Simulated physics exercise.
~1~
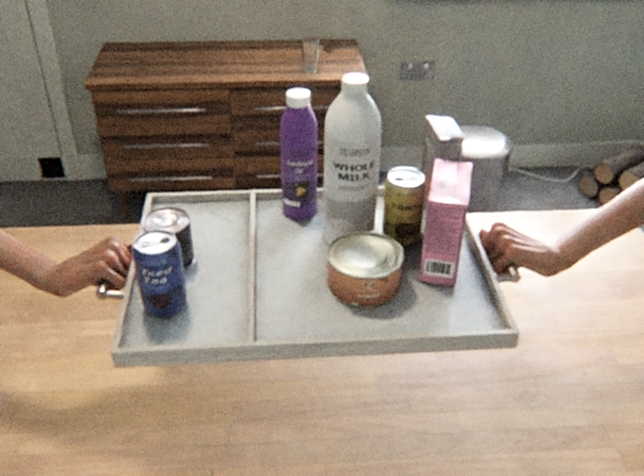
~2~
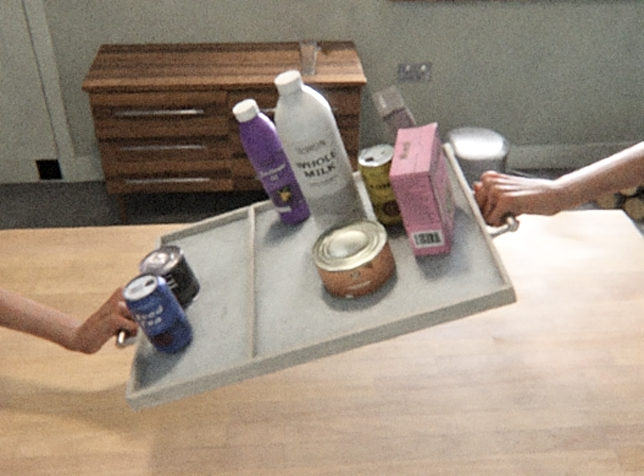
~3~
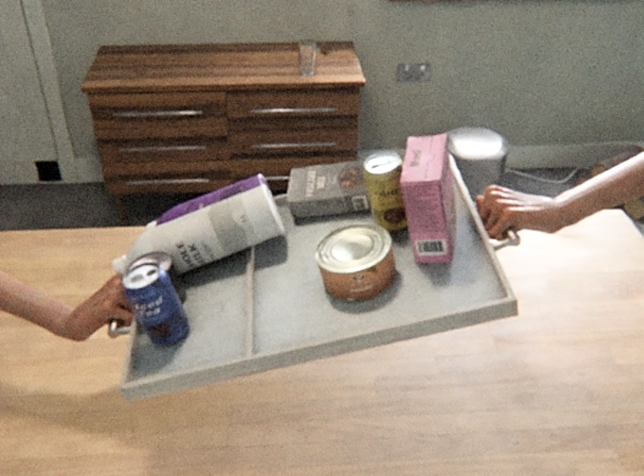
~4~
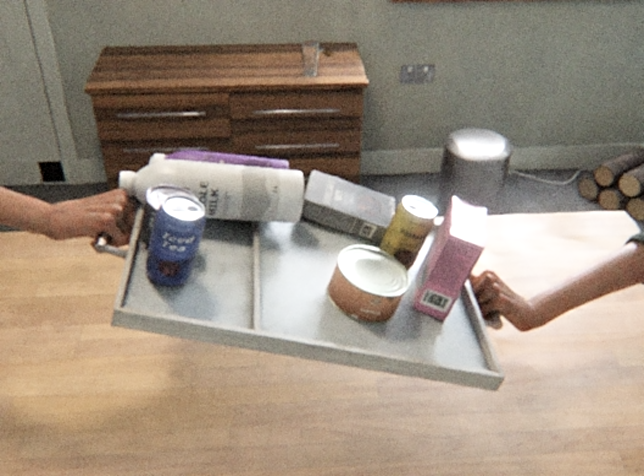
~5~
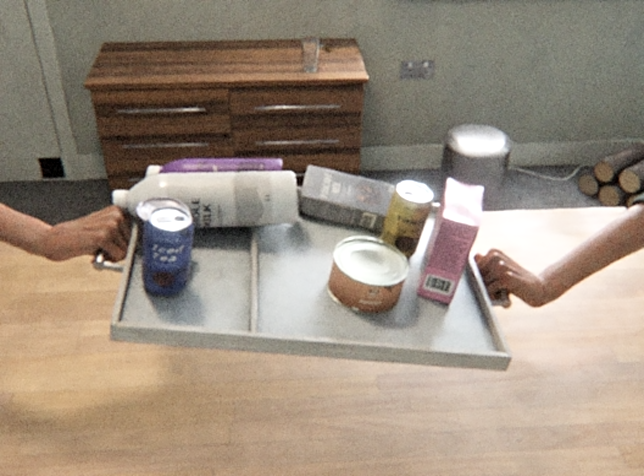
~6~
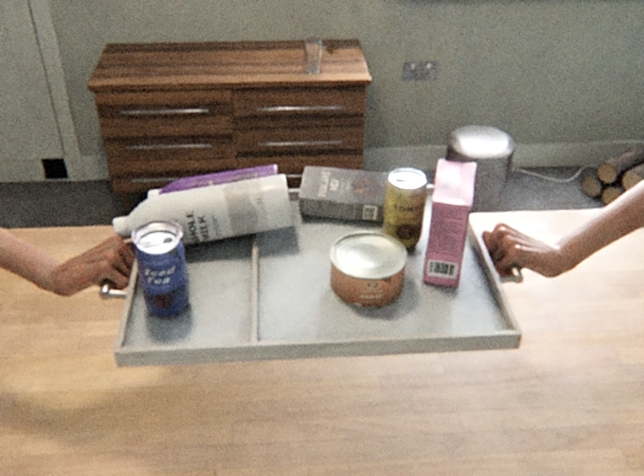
A tray held in two hands tips left, toppling two bottles and a grey packet, then tips right and levels.
